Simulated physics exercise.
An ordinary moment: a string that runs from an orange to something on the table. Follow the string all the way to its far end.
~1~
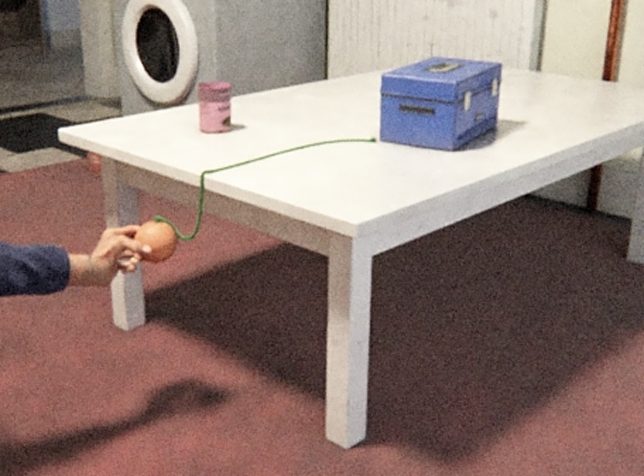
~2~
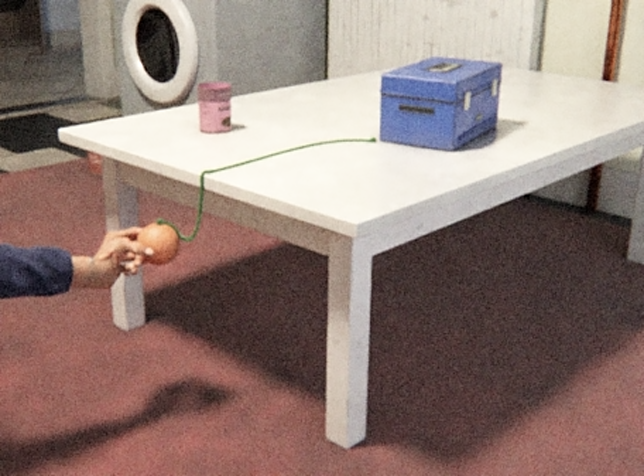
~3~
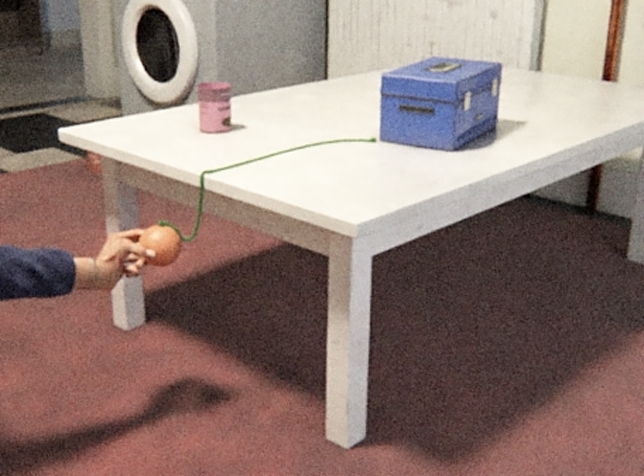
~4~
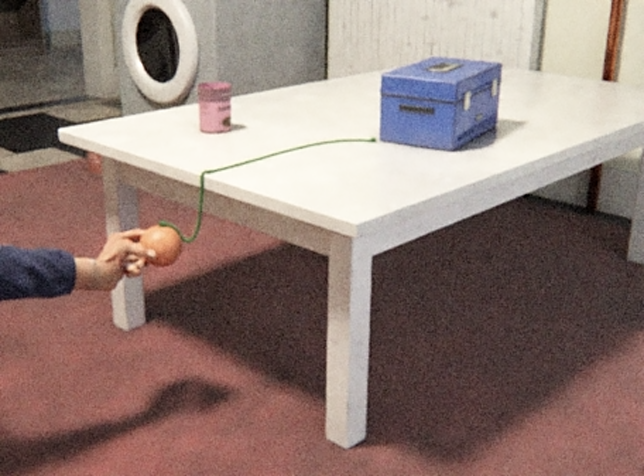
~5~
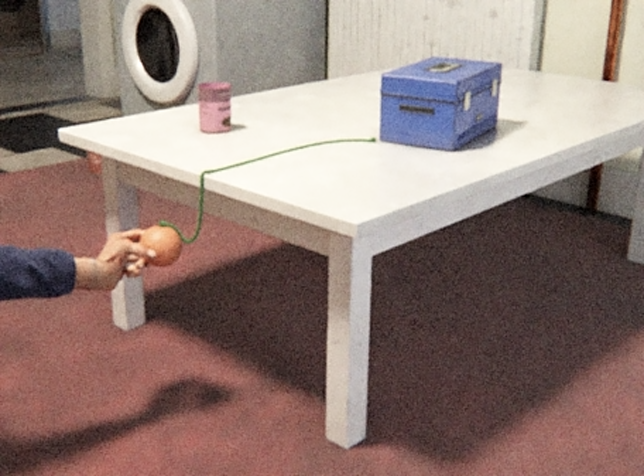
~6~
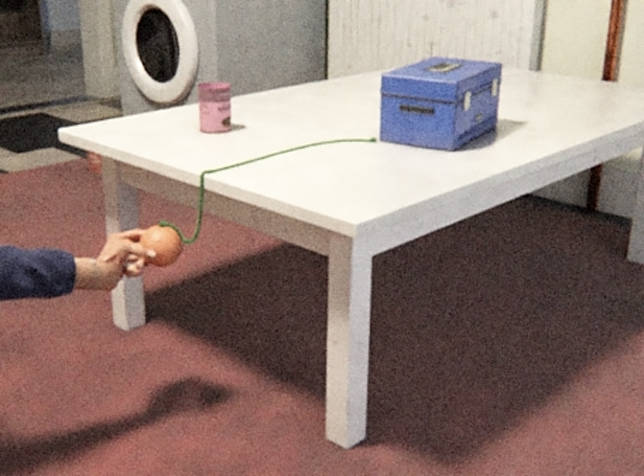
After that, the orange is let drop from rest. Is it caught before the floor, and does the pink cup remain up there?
The orange is held aloft, the pink cup is left in place.
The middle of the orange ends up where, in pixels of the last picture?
About (252, 313).
Then, 0.66 s on from there, orange off the ground near (249, 297); toolbox in place; cup in place.
Then, 1.40 s on from there, orange off the ground near (247, 306); toolbox in place; cup in place.
In the end, orange off the ground near (252, 313); toolbox in place; cup in place. The orange ends up dangling and the pink cup keeps its place.
